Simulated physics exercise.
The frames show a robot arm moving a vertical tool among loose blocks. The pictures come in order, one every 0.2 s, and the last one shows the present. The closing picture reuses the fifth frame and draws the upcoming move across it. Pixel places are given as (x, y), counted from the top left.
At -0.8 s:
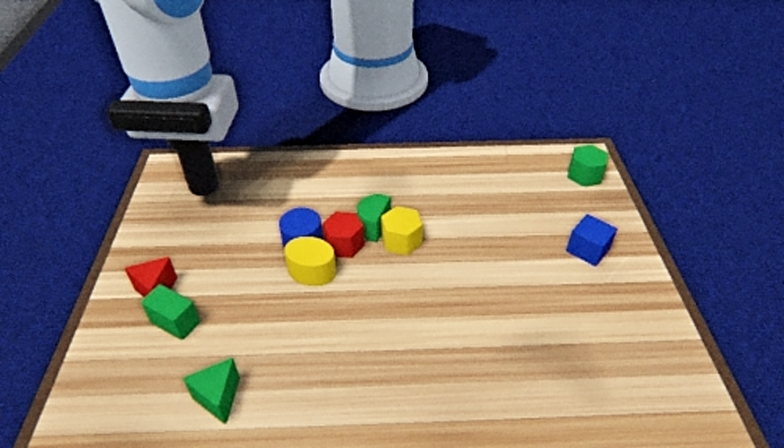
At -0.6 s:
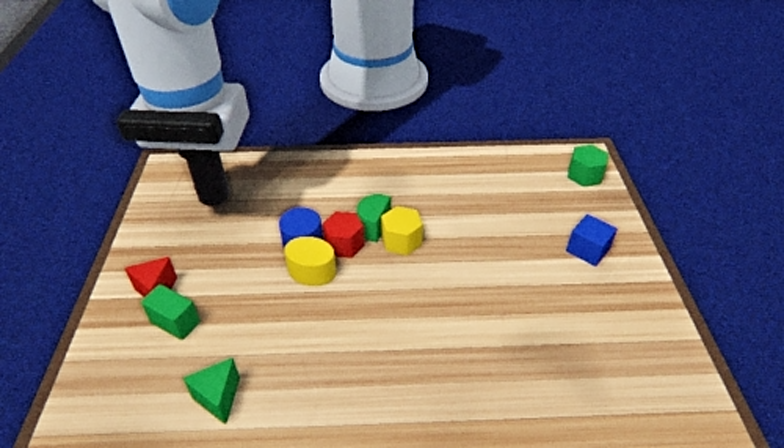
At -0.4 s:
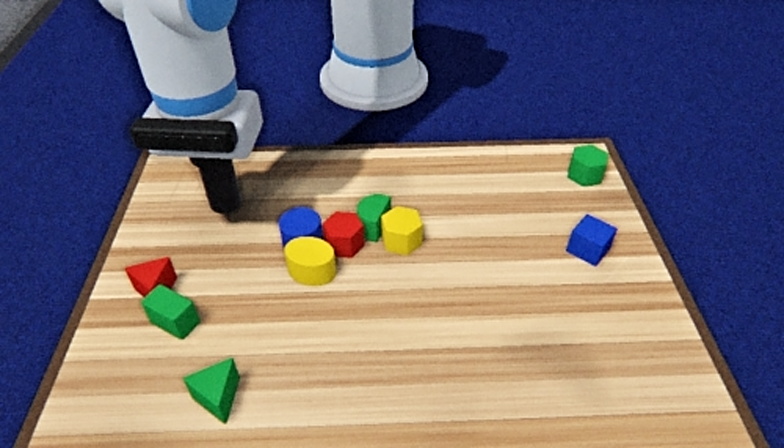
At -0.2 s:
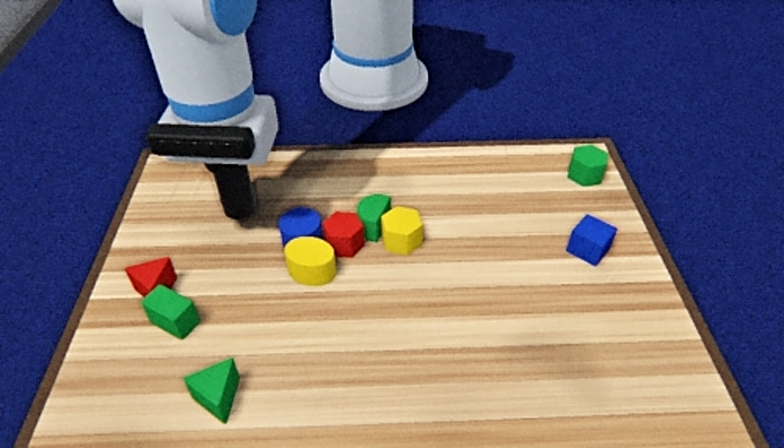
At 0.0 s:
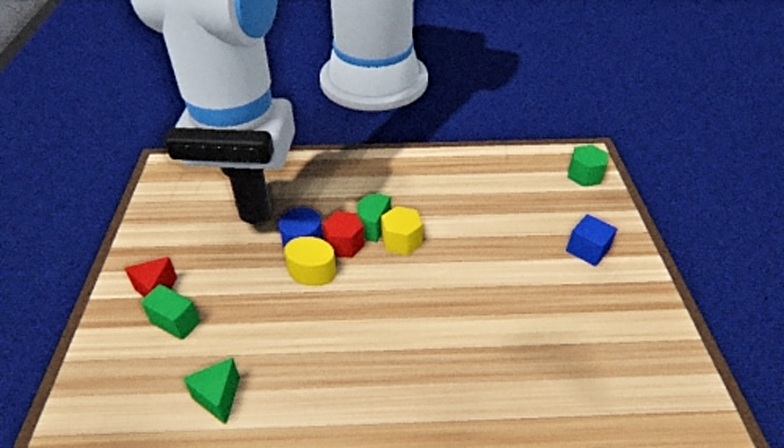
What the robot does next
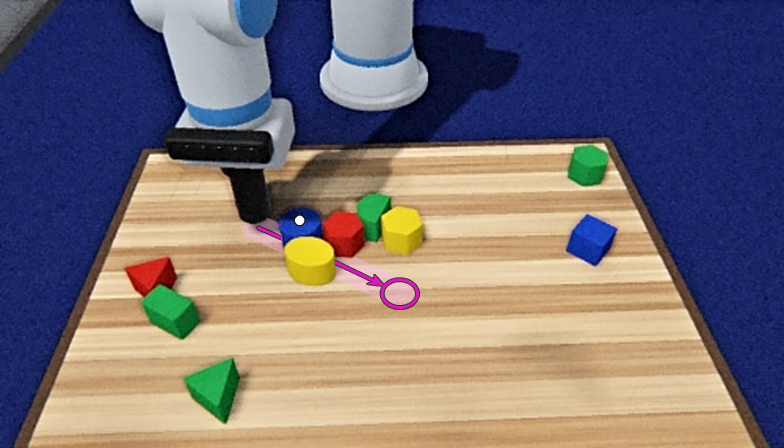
A white and blue robot arm holding a black vertical tool moves over a wooden board on a blue surface, seen from above at an angle. Blue, yellow, red and green blocks cluster near the centre, with red and green ones at left and green and blue ones at right. The tool slides steadily right and slightly down, nearing the blue disc, while the blocks and camera stay still.
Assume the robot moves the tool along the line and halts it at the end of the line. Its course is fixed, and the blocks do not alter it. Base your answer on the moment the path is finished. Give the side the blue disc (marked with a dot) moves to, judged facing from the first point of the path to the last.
Its shift is rightward.
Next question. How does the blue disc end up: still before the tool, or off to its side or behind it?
Still in front.
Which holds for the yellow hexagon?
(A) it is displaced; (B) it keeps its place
A: It is displaced.
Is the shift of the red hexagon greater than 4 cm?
It seems so.
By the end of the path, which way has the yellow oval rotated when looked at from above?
Answer: Clockwise.
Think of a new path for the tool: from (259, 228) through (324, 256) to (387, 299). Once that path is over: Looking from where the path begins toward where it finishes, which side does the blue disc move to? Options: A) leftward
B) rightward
B - rightward.
Drawn move, from (259, 228) to (400, 293); the dot is on the blue disc.
The first path, step by step. One third of the way, tool at (301, 234); blue disc at (333, 239); yellow oval at (318, 271), turned 25° clockwise; red hexagon at (373, 233), turned 55° anticlockwise; yellow hexagon at (406, 219).
Two thirds of the way, tool at (350, 256); blue disc at (379, 269); yellow oval at (318, 272), turned 25° clockwise; red hexagon at (396, 238), turned 80° anticlockwise; yellow hexagon at (419, 216), turned 30° anticlockwise.
At the end, tool at (400, 279); blue disc at (424, 300); yellow oval at (318, 272), turned 25° clockwise; red hexagon at (402, 242), turned 105° anticlockwise; yellow hexagon at (419, 216), turned 30° anticlockwise.
